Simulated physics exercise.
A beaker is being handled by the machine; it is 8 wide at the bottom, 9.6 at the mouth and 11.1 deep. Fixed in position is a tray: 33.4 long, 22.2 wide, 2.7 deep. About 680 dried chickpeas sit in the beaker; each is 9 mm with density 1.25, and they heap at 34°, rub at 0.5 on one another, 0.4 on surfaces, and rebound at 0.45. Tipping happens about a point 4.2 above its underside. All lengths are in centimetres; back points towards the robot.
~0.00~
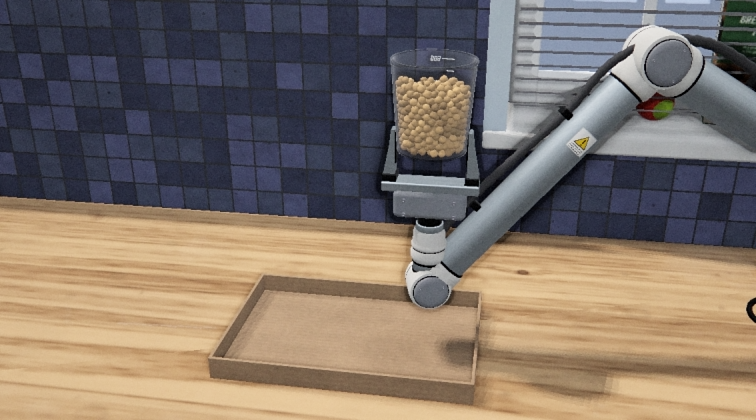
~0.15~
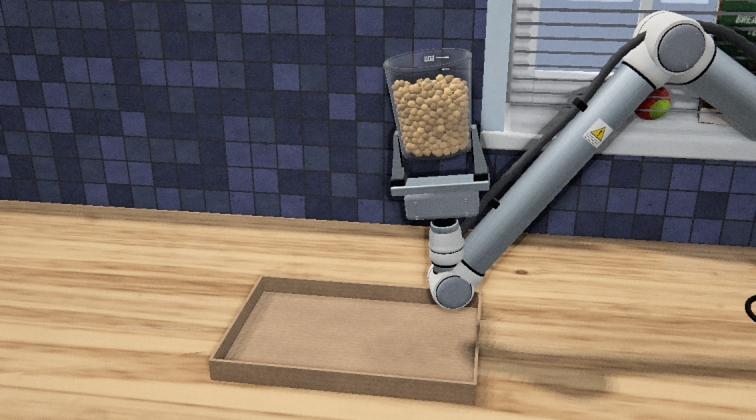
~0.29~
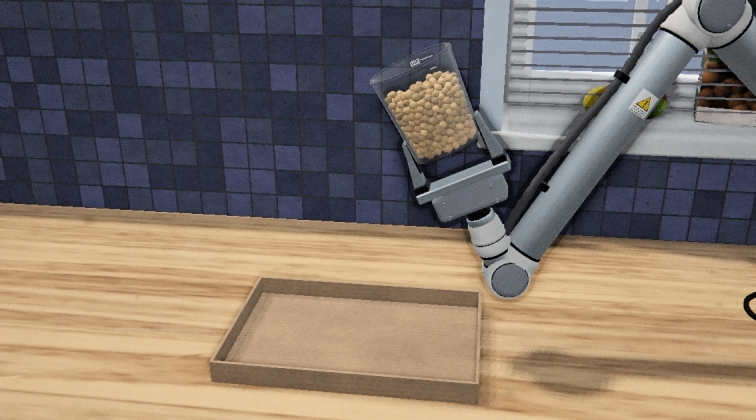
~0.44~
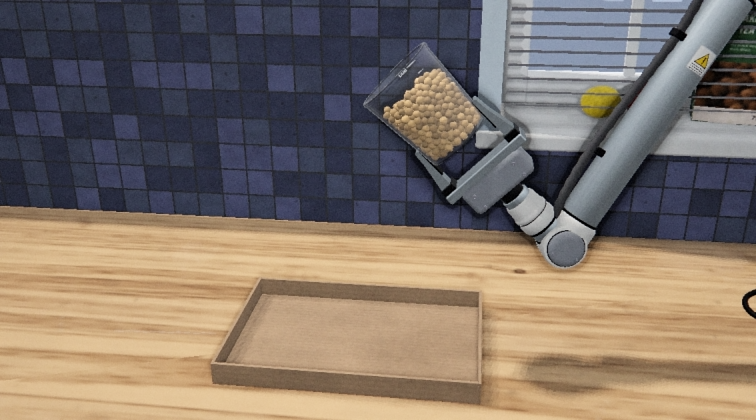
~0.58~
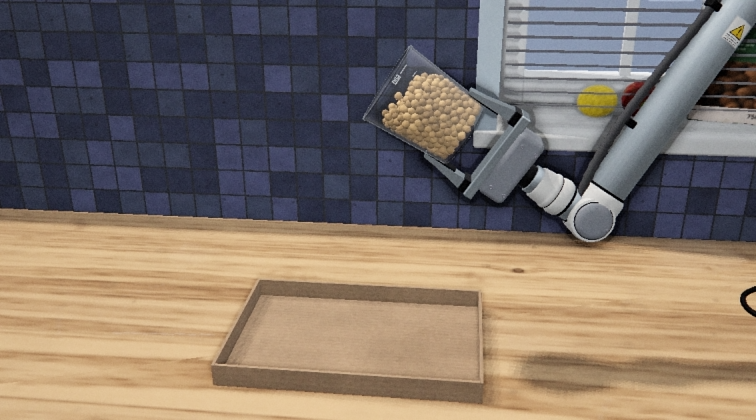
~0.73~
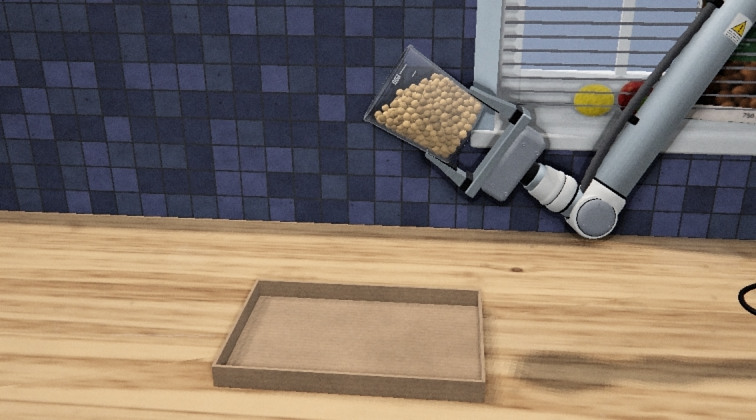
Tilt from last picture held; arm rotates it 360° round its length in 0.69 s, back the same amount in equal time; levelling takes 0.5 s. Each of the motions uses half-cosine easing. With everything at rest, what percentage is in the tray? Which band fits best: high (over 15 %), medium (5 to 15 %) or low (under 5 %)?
The low band fits best.
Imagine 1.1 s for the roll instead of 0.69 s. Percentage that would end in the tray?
In that case roughly 0 percent.
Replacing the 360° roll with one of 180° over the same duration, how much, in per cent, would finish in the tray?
Then roughly 0 per cent.
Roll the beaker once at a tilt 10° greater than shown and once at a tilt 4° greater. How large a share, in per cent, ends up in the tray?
Around 10 percent on the first try, 5 percent on the second.
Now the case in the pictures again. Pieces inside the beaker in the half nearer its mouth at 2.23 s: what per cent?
It comes to around 35 per cent, more or less.
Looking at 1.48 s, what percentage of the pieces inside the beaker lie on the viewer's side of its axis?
Some 55 percent of the contents is nearer the viewer than the centre line.
By 1.48 s, tipped 58°, highest piece 37 above the table; 678 in the beaker, 1 in flight or on a rim.
By 2.23 s, tipped 50°, highest piece 38 above the table; 677 in the beaker, 1 in the tray, 1 in flight or on a rim.
By 2.81 s, upright, highest piece 40 above the table; 677 in the beaker, 2 in the tray.
By 3.51 s, upright, highest piece 40 above the table; 677 in the beaker, 2 in the tray.
Final count, 677 in the beaker, 2 in the tray. That is 0 % in the tray.
